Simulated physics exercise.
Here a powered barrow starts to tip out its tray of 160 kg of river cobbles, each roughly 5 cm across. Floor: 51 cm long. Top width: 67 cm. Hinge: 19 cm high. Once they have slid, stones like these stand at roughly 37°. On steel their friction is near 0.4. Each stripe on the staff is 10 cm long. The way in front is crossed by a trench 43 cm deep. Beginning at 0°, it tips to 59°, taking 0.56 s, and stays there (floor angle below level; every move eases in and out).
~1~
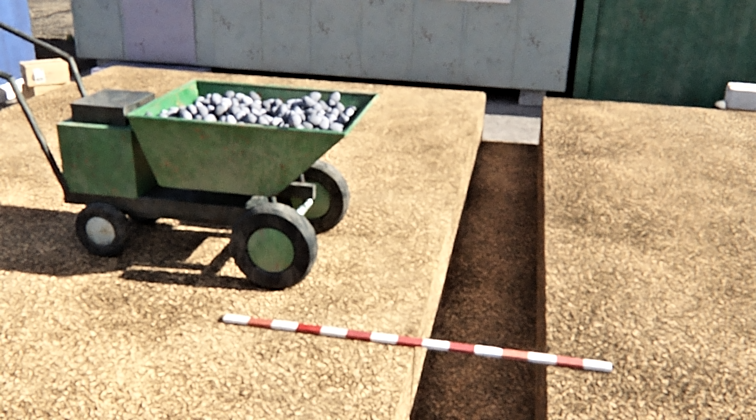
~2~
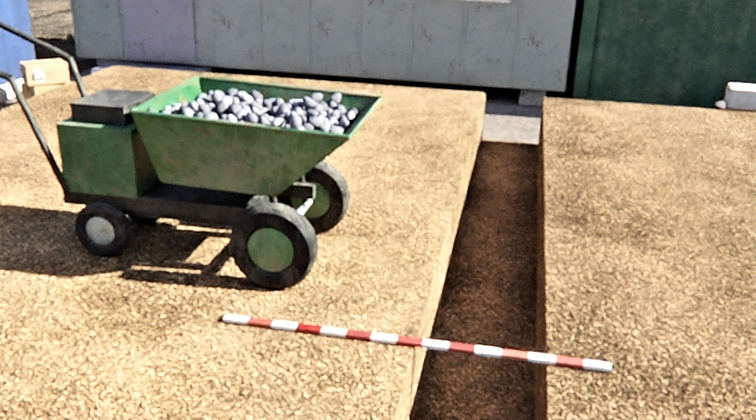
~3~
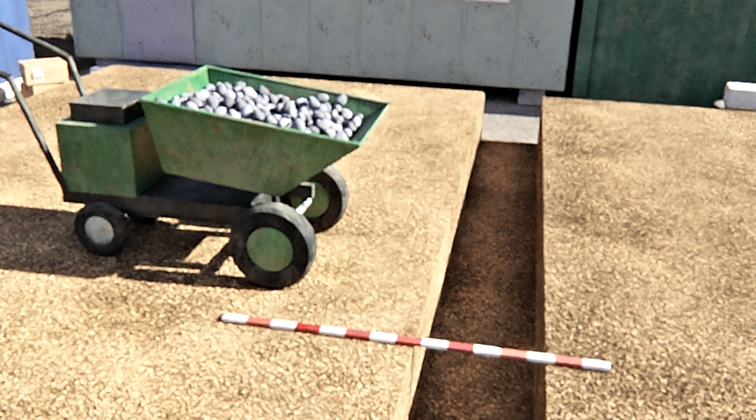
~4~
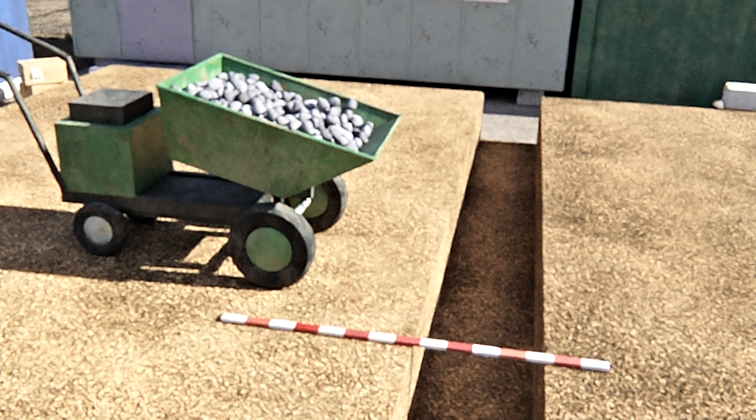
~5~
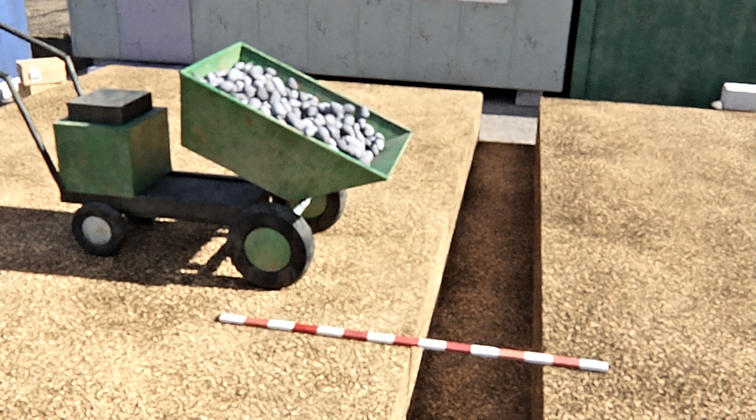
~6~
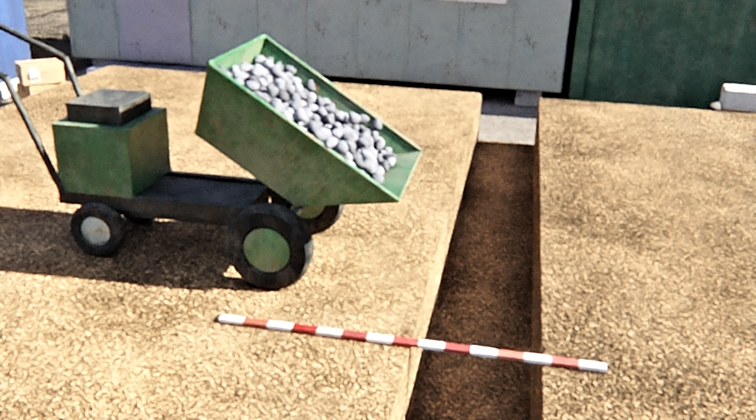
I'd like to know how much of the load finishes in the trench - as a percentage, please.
Somewhere near 99 per cent of it finishes in the trench.
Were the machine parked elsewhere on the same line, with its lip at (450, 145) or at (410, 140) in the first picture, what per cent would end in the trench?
First place roughly 40%, second roughly 70%.
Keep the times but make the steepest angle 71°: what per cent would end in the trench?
Then close to 100 per cent.
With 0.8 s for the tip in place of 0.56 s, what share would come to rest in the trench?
My guess is near 100 percent.
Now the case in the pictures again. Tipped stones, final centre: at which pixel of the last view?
In the last view, about (481, 345).
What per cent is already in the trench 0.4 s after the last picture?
I'd say near 10 per cent at that time.
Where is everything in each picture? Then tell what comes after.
The first picture shows lip at (346, 135), floor tilted 0°, highest stones at (302, 104).
In the second picture, the tray is at 2°, its lip at (350, 138); the top of the load is at (280, 104).
The third picture shows lip at (360, 146), floor tilted 7°, highest stones at (222, 94).
In the fourth picture, the tray is at 14°, its lip at (374, 160); the top of the load is at (233, 84).
In the fifth picture, the tray is at 23°, its lip at (387, 179); the top of the load is at (245, 75).
The sixth picture shows lip at (399, 201), floor tilted 33°, highest stones at (260, 69).
Then, 0.1 s after the last picture the floor is at 50°, 100 % in the tray; the foremost stones are at (402, 202).
Then, 0.4 s after the last picture the floor is at 59°, 88 % in the tray, 1 % short of the trench, 11 % in the trench; the foremost stones are at (480, 281).
Then, 0.7 s after the last picture the floor is at 59°, 38 % in the tray, 61 % in the trench, 1 % past the trench; the foremost stones are at (563, 315).
Then, 2.7 s after the last picture the floor is at 59°, 0 % in the tray, 99 % in the trench, 1 % past the trench; the foremost stones are at (622, 334).
